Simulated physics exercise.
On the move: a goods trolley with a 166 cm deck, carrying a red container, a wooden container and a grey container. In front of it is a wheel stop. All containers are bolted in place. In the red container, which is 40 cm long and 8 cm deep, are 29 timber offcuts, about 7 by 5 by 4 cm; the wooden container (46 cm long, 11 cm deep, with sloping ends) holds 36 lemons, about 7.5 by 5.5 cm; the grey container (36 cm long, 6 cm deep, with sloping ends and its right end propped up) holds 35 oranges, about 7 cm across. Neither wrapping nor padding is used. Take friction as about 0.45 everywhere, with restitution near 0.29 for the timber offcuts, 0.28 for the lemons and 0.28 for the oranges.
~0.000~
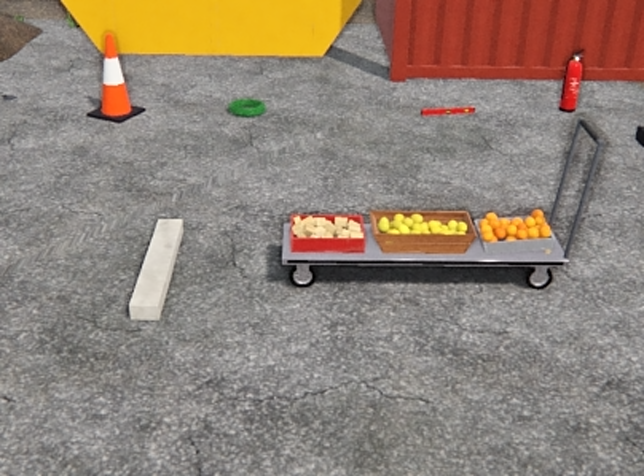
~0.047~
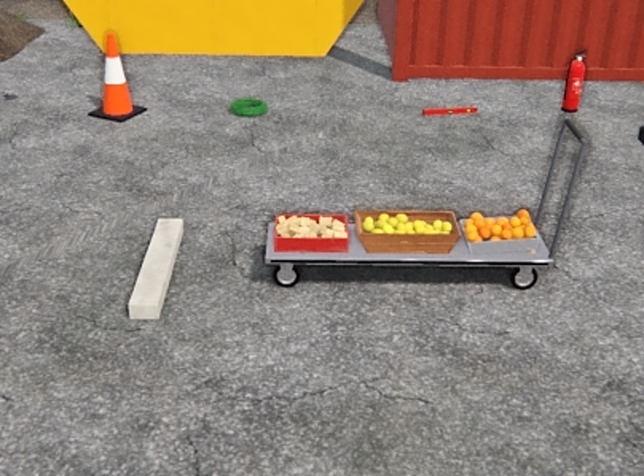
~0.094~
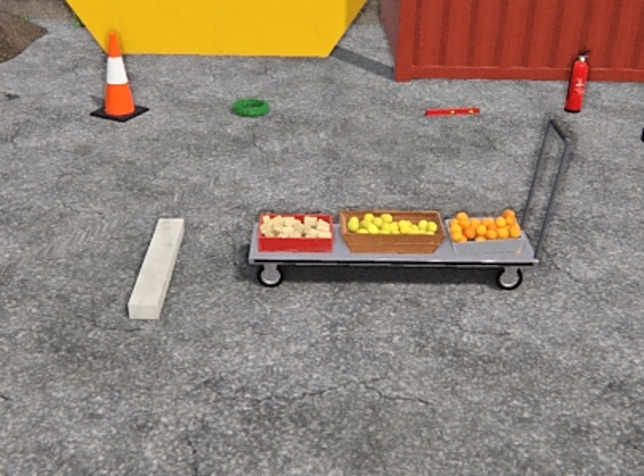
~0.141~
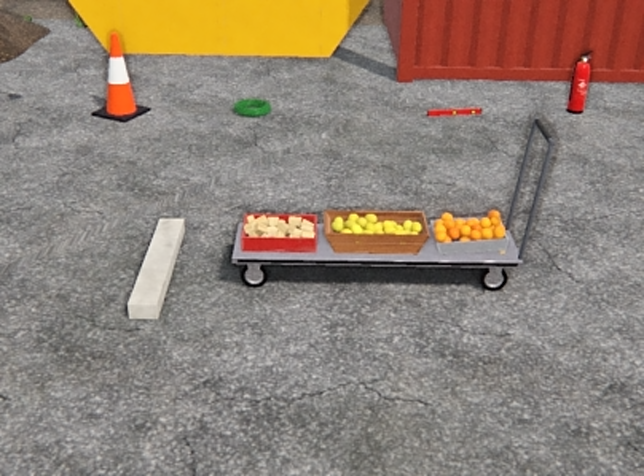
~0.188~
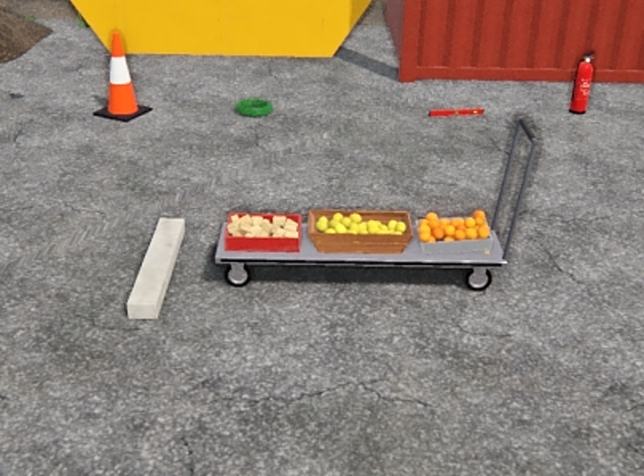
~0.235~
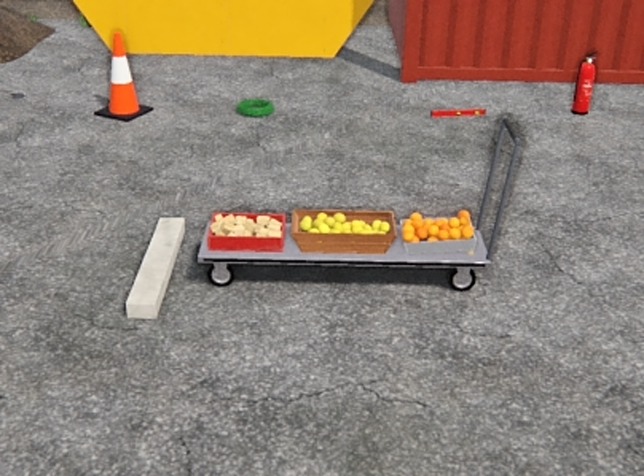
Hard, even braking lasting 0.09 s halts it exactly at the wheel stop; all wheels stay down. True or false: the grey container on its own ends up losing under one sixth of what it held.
False.
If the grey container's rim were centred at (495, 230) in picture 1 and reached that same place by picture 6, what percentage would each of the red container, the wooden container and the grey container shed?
That would give red container 0 %, wooden container 0 % and grey container 30 %.
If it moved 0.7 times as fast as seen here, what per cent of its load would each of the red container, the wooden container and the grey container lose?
Then the red container sheds 0 per cent, the wooden container 0 per cent, and the grey container 30 per cent.
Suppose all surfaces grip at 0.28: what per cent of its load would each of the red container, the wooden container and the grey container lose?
Red container 0%, wooden container 0%, grey container 30%.
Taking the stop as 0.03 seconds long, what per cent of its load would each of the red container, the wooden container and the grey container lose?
Then red container 10, wooden container 0, grey container 40 per cent.
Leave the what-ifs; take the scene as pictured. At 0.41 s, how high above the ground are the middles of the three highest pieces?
On average roughly 36 centimetres up.
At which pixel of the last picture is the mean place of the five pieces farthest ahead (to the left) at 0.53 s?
Their centre is around (172, 227).
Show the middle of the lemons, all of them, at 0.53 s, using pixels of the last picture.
Near (293, 233).
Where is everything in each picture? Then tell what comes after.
In the first picture (each is followed by its nearest rim corner in this view; the camera moves round a little), grey container, (553, 238); red container, (293, 238); 71 cm short of the stop; none out.
Grey container, (537, 238); red container, (277, 237); 62 cm short of the stop, in the second picture.
Grey container, (522, 239); red container, (260, 237); 52 cm short of the stop, in the third picture.
Grey container, (507, 239); red container, (244, 237); 43 cm short of the stop, in the fourth picture.
Grey container, (491, 239); red container, (227, 237); 33 cm short of the stop, in the fifth picture.
Grey container, (475, 239); red container, (210, 236); 24 cm short of the stop; none out, in the sixth picture.
After 0.31 s, the brake bites.
After 0.41 s, red container 29 in, 0 out, wooden container 36 in, 0 out and grey container 33 in, 2 out.
After 0.53 s, red container 27 in, 2 out, wooden container 36 in, 0 out and grey container 25 in, 10 out.
After 0.76 s, red container 26 in, 3 out, wooden container 36 in, 0 out and grey container 24 in, 11 out.
When it is over (at 1.26 s), red container 26 in, 3 out, wooden container 36 in, 0 out and grey container 24 in, 11 out. Asked share, 11 of 35, 31 per cent.
